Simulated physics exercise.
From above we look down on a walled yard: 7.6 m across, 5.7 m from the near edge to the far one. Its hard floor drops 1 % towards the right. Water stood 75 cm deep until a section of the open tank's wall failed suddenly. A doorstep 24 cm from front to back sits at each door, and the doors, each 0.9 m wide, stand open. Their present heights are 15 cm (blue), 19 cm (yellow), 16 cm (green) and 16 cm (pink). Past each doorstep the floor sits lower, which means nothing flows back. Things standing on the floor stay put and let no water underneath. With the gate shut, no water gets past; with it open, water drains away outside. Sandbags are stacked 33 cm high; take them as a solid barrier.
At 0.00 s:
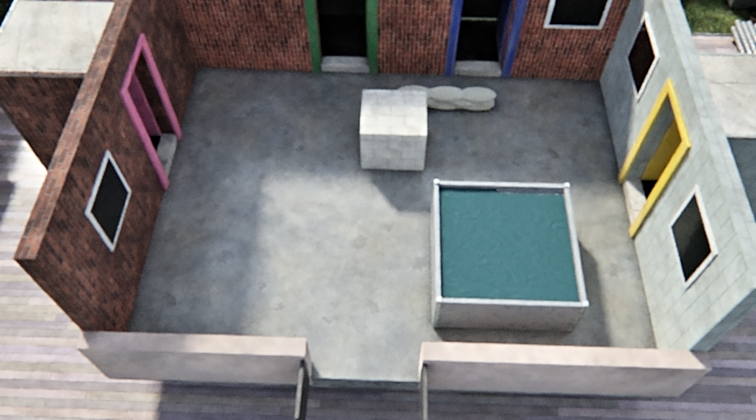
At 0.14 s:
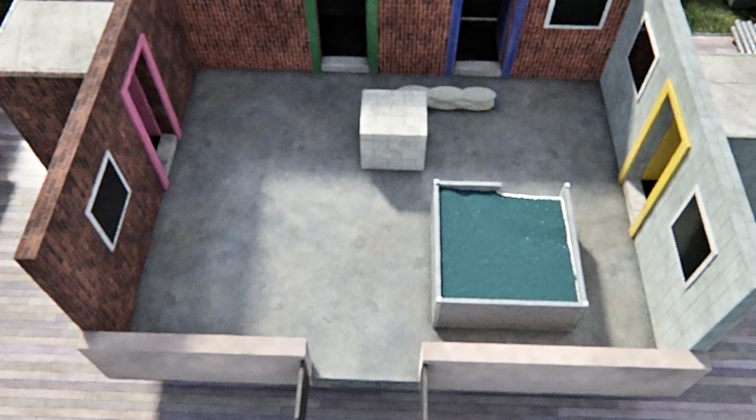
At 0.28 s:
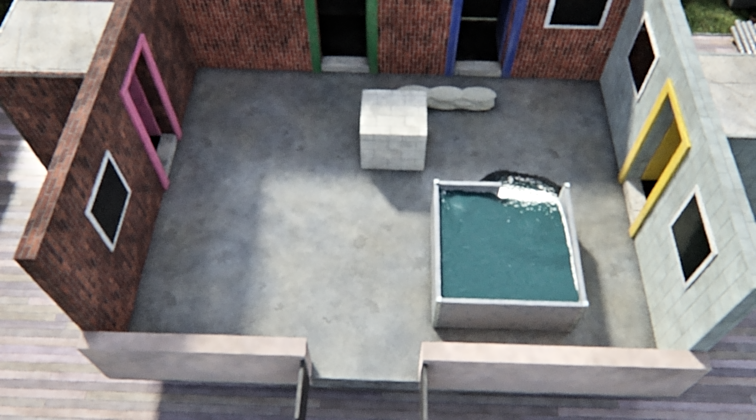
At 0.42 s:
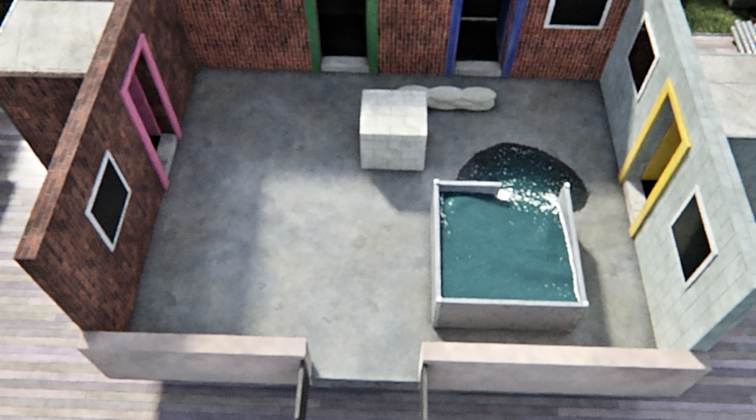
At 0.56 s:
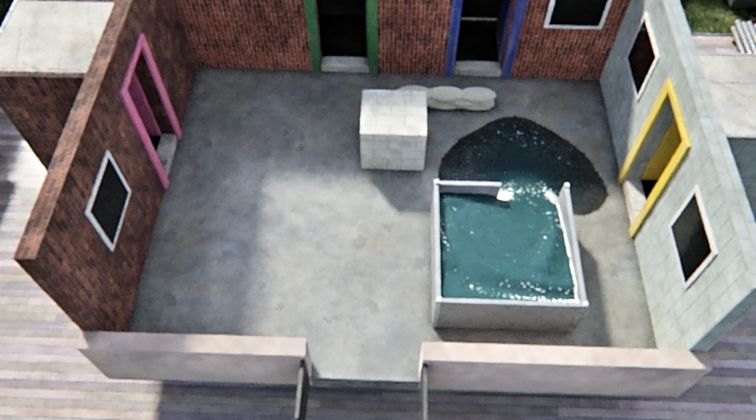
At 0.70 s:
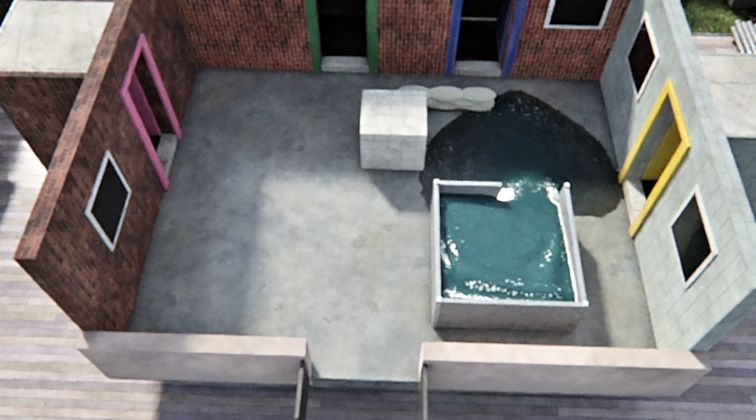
In a walled yard with colourful open doorways, water in a square tank sat still, then poured out through a gap on the far side and spread across the floor in a widening dark pool.
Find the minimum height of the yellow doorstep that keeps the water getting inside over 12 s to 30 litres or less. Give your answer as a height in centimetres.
Roughly 7.5 cm.
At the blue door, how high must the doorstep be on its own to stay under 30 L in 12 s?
Blue door - some 19 centimetres.
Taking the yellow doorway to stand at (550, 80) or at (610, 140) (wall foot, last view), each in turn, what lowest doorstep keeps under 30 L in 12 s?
Roughly 28 cm, then roughly 20 cm.
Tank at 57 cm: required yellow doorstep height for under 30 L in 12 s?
Roughly 5.5 cm high.
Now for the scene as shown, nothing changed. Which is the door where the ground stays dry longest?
The pink one.
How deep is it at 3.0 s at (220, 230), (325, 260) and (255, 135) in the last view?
First 0, then 0, then 1 cm.
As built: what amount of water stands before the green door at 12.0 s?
About 5.0 cm.
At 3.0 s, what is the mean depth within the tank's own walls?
Averaged depth comes out at about 33 cm.
After 1.4 s water covers 20 % of the floor, deepest (50 cm) near (599, 84); 6 cm at the yellow door, 0 litres in over its 19 cm doorstep.
After 3.0 s water covers 35 % of the floor, deepest (29 cm) near (549, 133); 4 cm at the yellow door, 0 litres in over its 19 cm doorstep.
After 12.0 s water covers 95 % of the floor, deepest (12 cm) near (609, 128); 8 cm at the yellow door, 0 litres in over its 19 cm doorstep.
At the yellow door as built, the water arrived by 0.9 s and peaked near 12 cm at 4.2 s.
With a doorstep of 6 cm, 53 litres would have come in within the 12 s; with 9.5 cm, 10 litres. So under 30 litres takes about 7.5 cm.
